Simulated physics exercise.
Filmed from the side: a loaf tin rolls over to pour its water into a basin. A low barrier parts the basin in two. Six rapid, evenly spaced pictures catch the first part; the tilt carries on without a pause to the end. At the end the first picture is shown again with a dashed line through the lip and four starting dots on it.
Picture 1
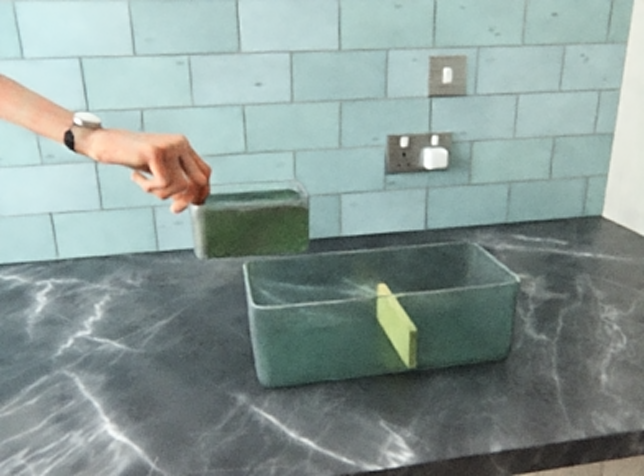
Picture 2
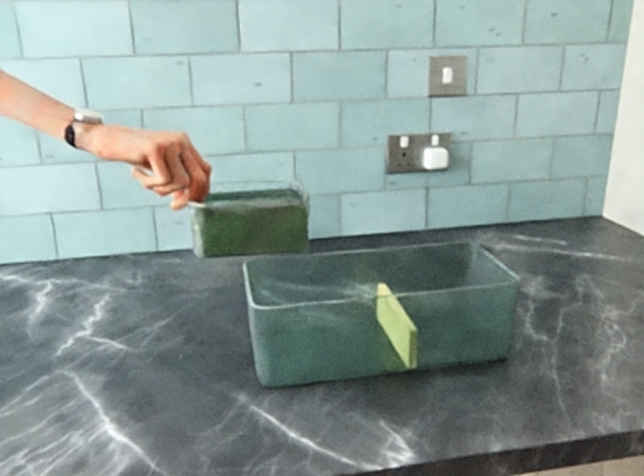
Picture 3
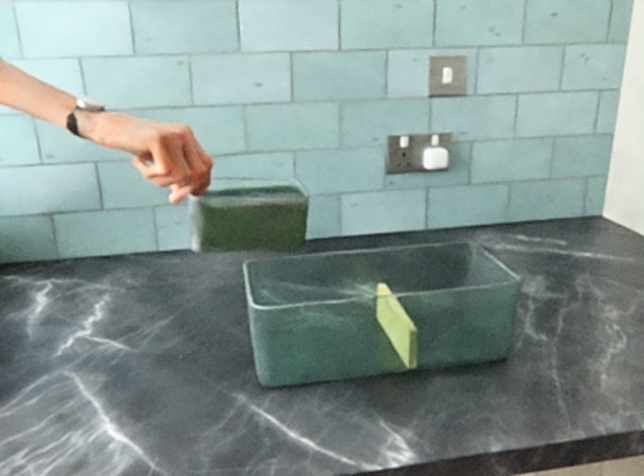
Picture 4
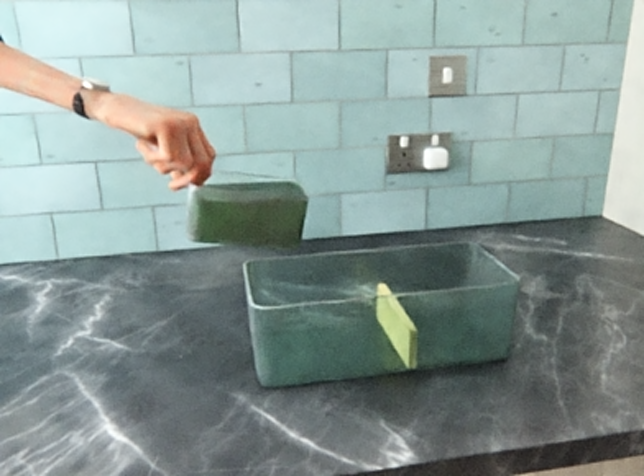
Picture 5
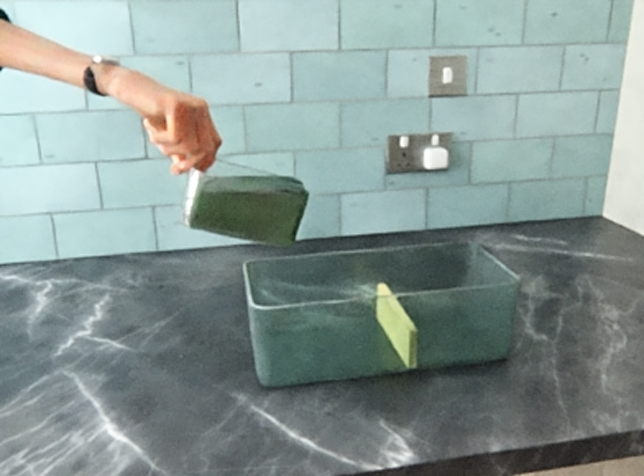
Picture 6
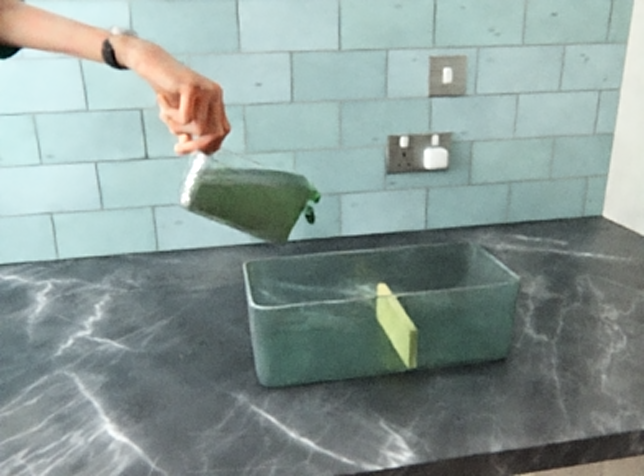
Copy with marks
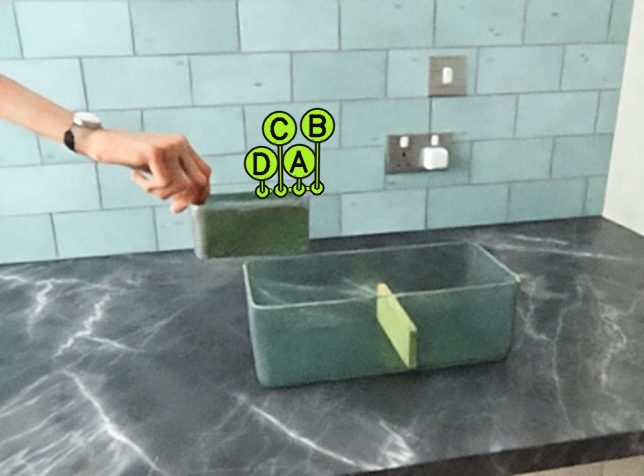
On a dark marbled counter, a hand held a small clear container of green liquid above a larger tub with a low divider, then tilted it rightward until some liquid came over the lip.
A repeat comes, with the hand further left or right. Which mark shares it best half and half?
Choose B.
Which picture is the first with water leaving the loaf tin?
Picture 5.
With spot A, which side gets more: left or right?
The left side.
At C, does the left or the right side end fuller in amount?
The left side.
On the marked copy, A at (299, 189); B at (317, 188); C at (280, 190); D at (262, 191).
With A, about 88 % ends left of the wall and 10 % right of it.
With B, about 49 % ends left of the wall and 50 % right of it.
With C, about 97 % ends left of the wall and 2 % right of it.
With D, about 97 % ends left of the wall and 2 % right of it.
